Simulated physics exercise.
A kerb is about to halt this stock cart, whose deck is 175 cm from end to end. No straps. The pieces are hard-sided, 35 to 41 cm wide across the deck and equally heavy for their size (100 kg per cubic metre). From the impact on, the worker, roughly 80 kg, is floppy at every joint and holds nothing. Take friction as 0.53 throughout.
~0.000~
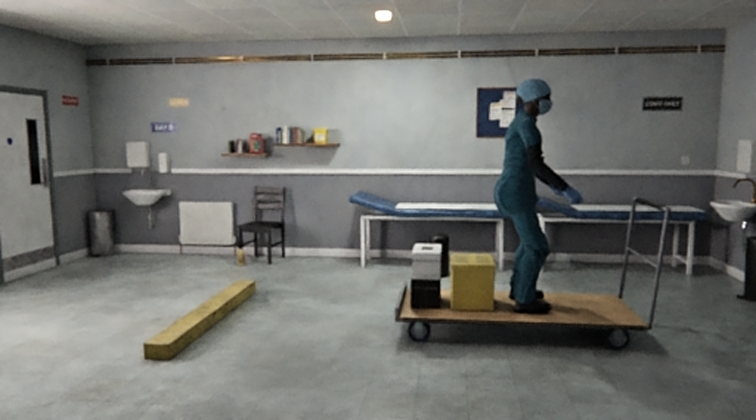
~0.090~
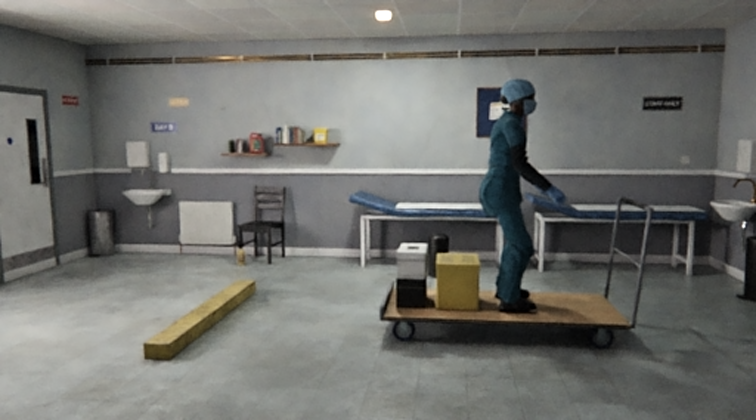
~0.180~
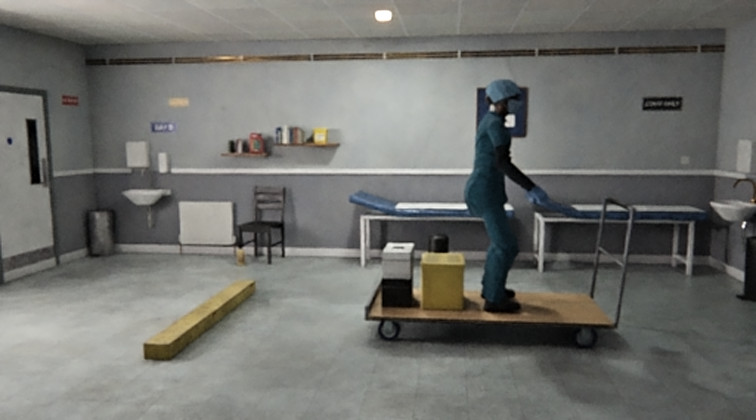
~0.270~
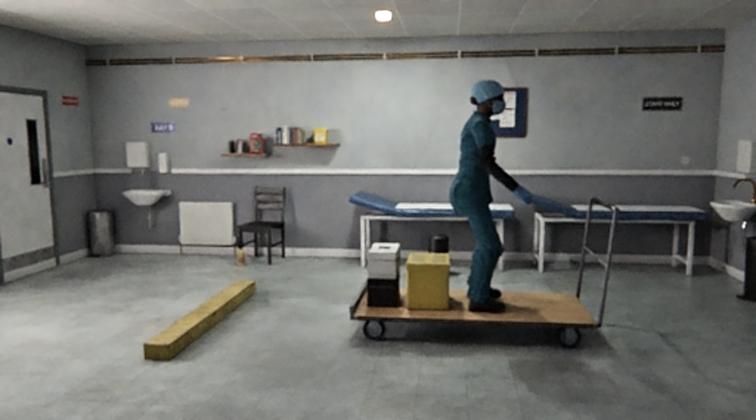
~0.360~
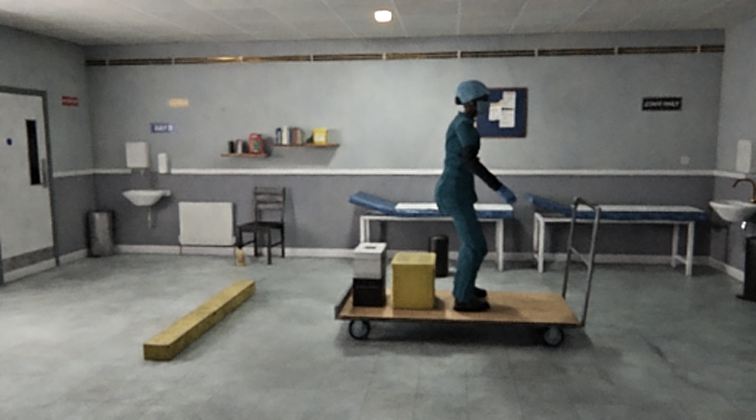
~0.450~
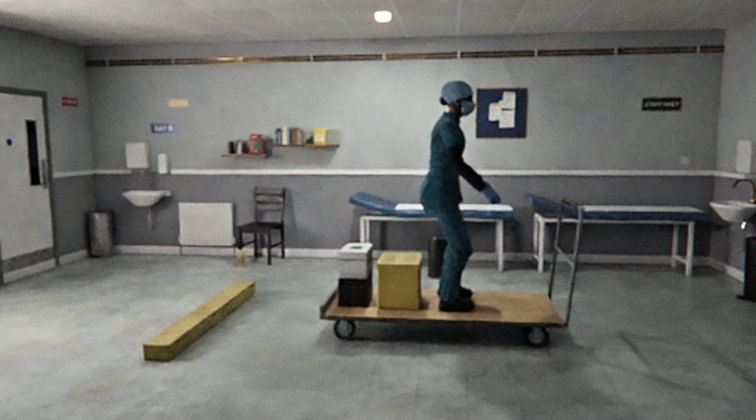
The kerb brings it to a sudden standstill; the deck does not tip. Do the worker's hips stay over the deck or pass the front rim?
The worker's hips stay over the deck.
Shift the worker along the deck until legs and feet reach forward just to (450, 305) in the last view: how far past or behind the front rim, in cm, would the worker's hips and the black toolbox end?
In that case hips 30 behind, black 10 behind.
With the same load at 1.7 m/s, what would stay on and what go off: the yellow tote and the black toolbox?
In that case yellow on, black on.
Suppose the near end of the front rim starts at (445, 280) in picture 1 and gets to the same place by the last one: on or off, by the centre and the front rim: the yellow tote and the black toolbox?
Then yellow on, black on.
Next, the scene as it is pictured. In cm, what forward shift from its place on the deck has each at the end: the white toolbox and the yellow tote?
Forward: White 60, yellow 15.
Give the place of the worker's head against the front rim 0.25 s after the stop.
Some 70 cm behind it.
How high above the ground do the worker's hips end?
Some 70 cm up.
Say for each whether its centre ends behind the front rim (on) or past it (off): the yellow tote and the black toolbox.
In the end: Yellow on, black on.
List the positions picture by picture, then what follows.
The first picture shows hips (515, 194), yellow tote (472, 282), rim corner (397, 317); 160 cm still to roll.
The second picture shows hips (500, 193), yellow tote (457, 281), rim corner (382, 316); 148 cm still to roll.
The third picture shows hips (485, 193), yellow tote (443, 281), rim corner (366, 316); 137 cm still to roll.
The fourth picture shows hips (470, 193), yellow tote (429, 281), rim corner (351, 315); 126 cm still to roll.
The fifth picture shows hips (455, 193), yellow tote (414, 280), rim corner (336, 315); 114 cm still to roll.
The sixth picture shows hips (441, 194), yellow tote (400, 280), rim corner (321, 315); 103 cm still to roll. Speed about 1.3 m/s.
Impact comes at 1.27 s.
After 1.82 s the worker's hips are 36 cm behind the rim, near (249, 239) in the last picture's view.
After 2.27 s the worker's hips are 24 cm behind the rim, near (236, 241) in the last picture's view.
Final state at 4.1 s, past the rim, white toolbox; behind it, black toolbox, yellow tote and the worker's hips.
